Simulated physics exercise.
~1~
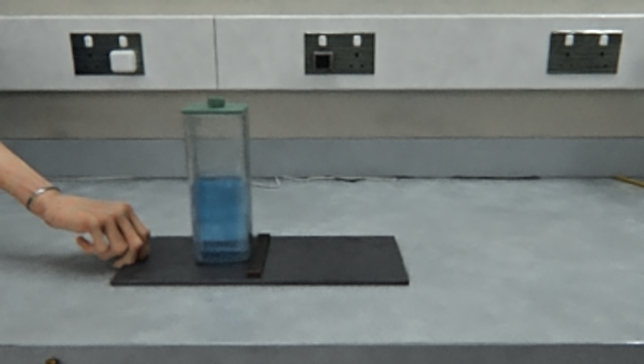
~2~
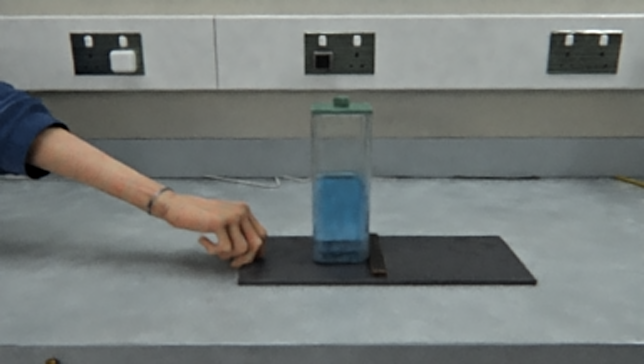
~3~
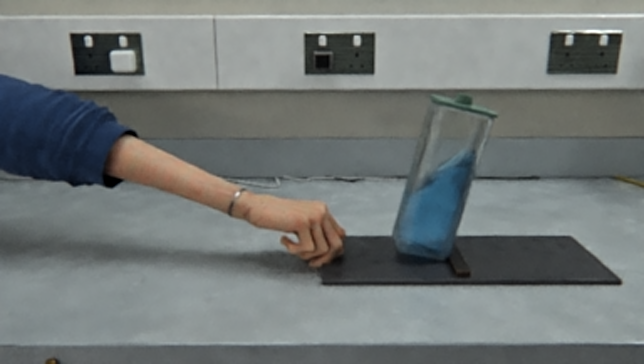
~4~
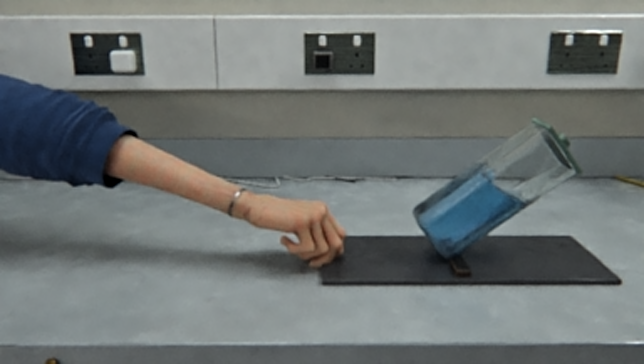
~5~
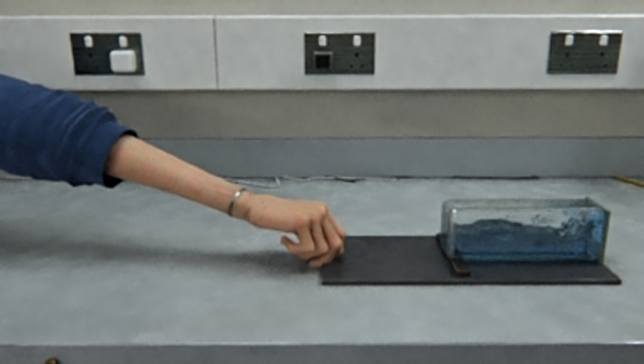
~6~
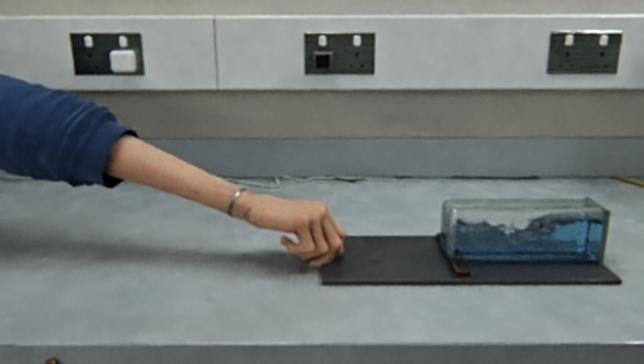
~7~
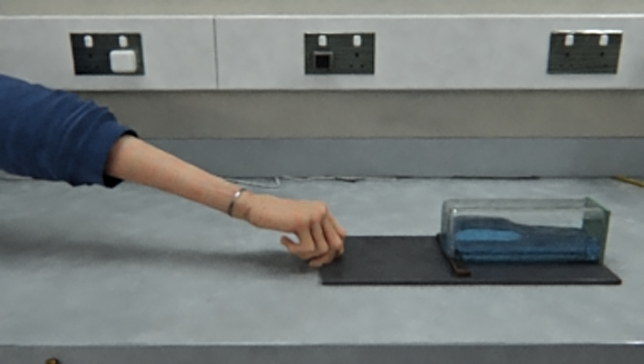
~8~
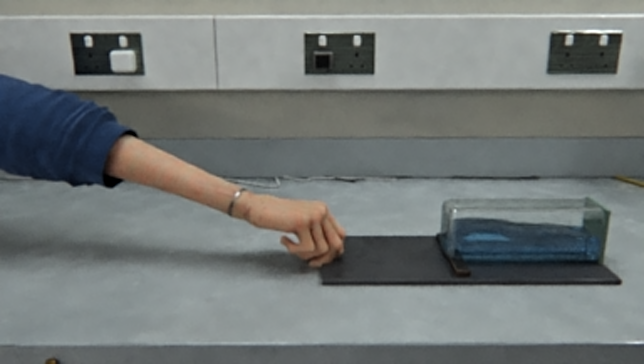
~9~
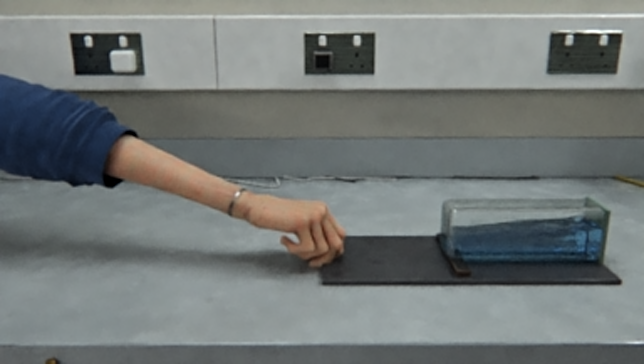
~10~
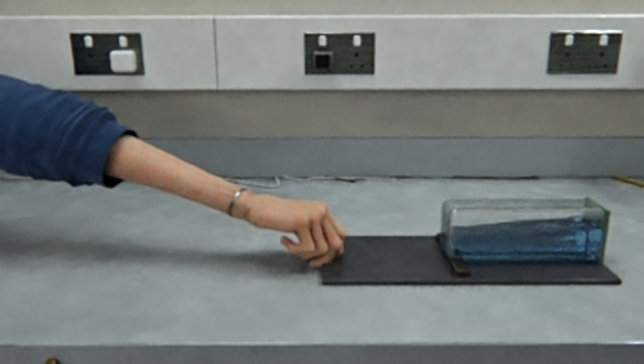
A square bottle of blue water with a green cap slid right on a dark board moved by a hand, then tipped over a small batten when the board stopped, and landed on its side, water sloshing inside before growing calmer.
